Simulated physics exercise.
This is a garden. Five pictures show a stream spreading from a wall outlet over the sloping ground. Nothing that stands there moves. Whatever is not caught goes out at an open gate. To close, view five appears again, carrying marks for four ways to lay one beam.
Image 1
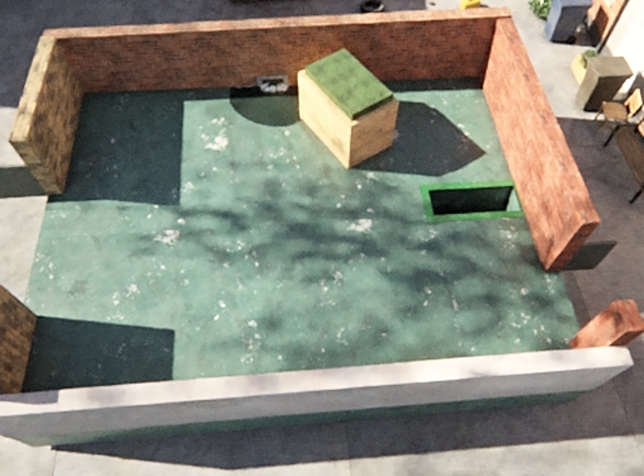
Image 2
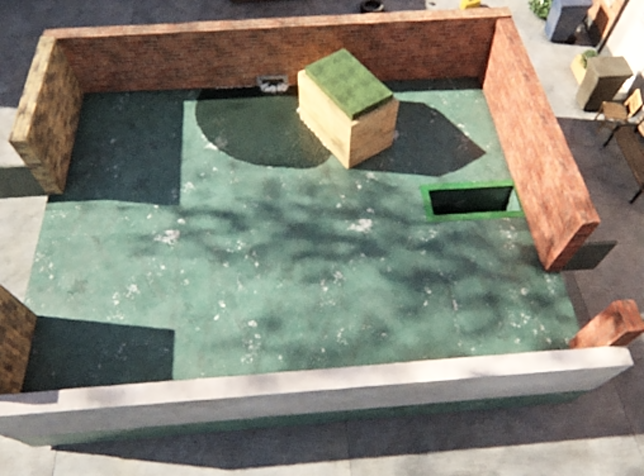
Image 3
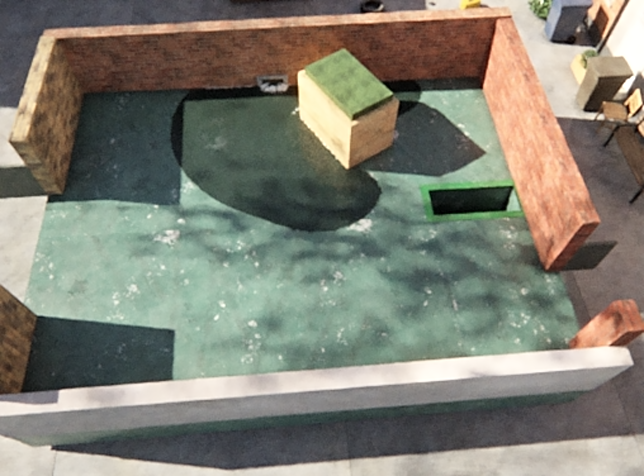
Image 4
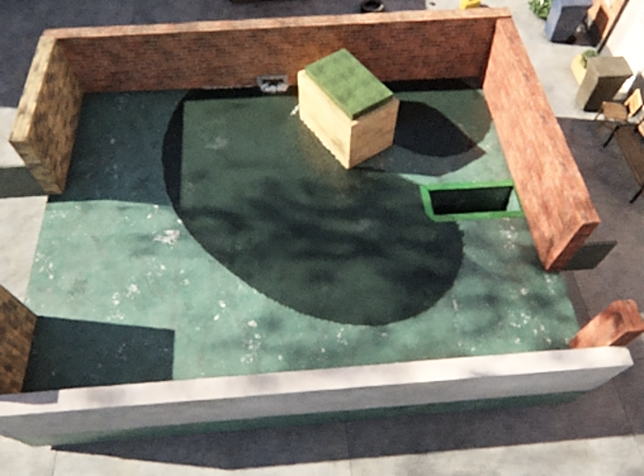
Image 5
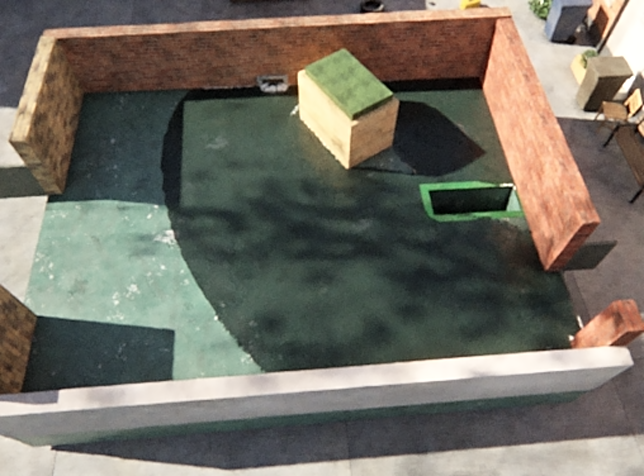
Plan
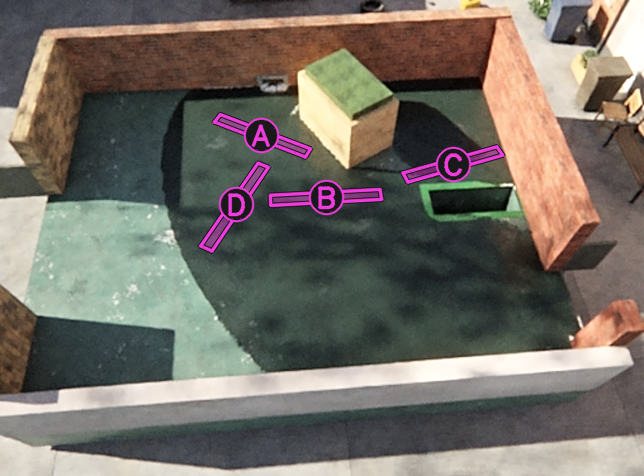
At the start, a small dark wet patch lies by the back brick wall of a walled green yard, beside a wooden box. The patch spreads forward and right across the ground, passing around the box, then surrounds the green-rimmed pit and reaches the front wall, leaving the left side dry.
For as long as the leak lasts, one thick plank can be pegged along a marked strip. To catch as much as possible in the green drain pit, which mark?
Take B.
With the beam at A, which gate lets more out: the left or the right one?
The right gate.
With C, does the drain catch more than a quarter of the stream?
No.
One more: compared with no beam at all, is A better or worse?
Place A is better.
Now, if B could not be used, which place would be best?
A.
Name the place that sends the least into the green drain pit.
Place C.
On the marked copy, A from (217, 118) to (307, 152); B from (270, 200) to (380, 194); C from (405, 177) to (499, 151); D from (206, 248) to (263, 165).
If A is chosen, about 38 % of the stream goes into the green drain pit, about 62 % out by the gates.
If B is chosen, about 57 % of the stream goes into the green drain pit, about 43 % out by the gates.
If C is chosen, about 16 % of the stream goes into the green drain pit, about 82 % out by the gates.
If D is chosen, about 26 % of the stream goes into the green drain pit, about 74 % out by the gates.
